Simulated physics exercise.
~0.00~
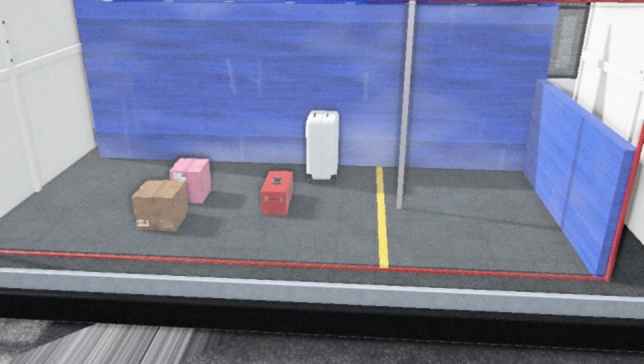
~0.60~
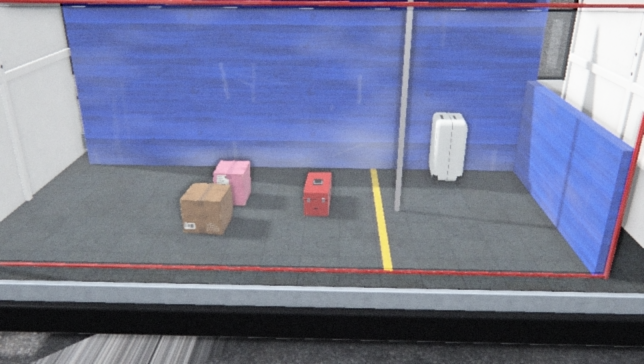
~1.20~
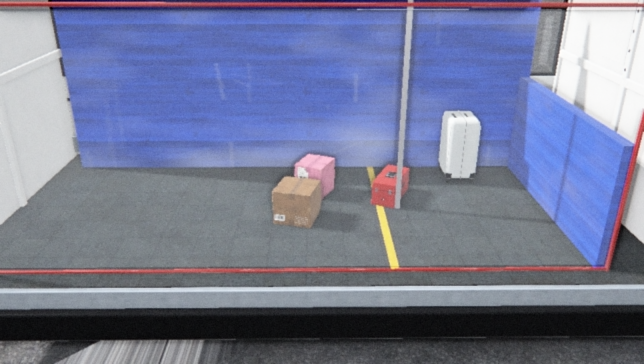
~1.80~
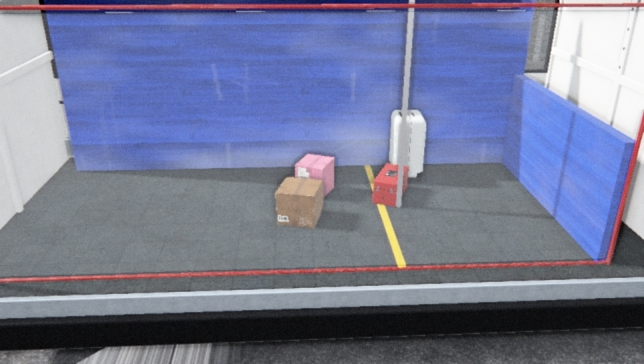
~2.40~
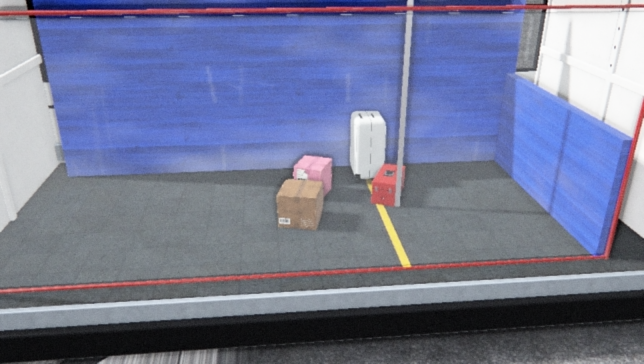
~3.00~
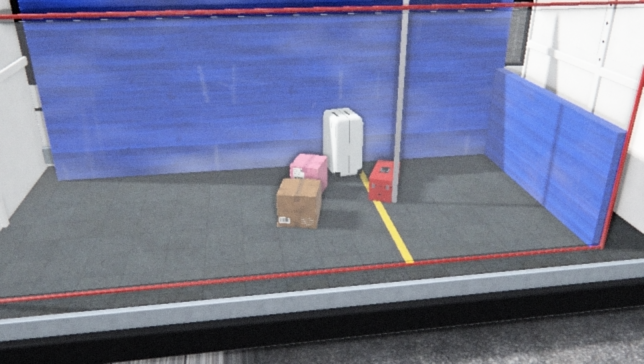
White suitcase, red toolbox and two cartons sliding right, the toolbox crossing the yellow line, the suitcase then rolling back left.
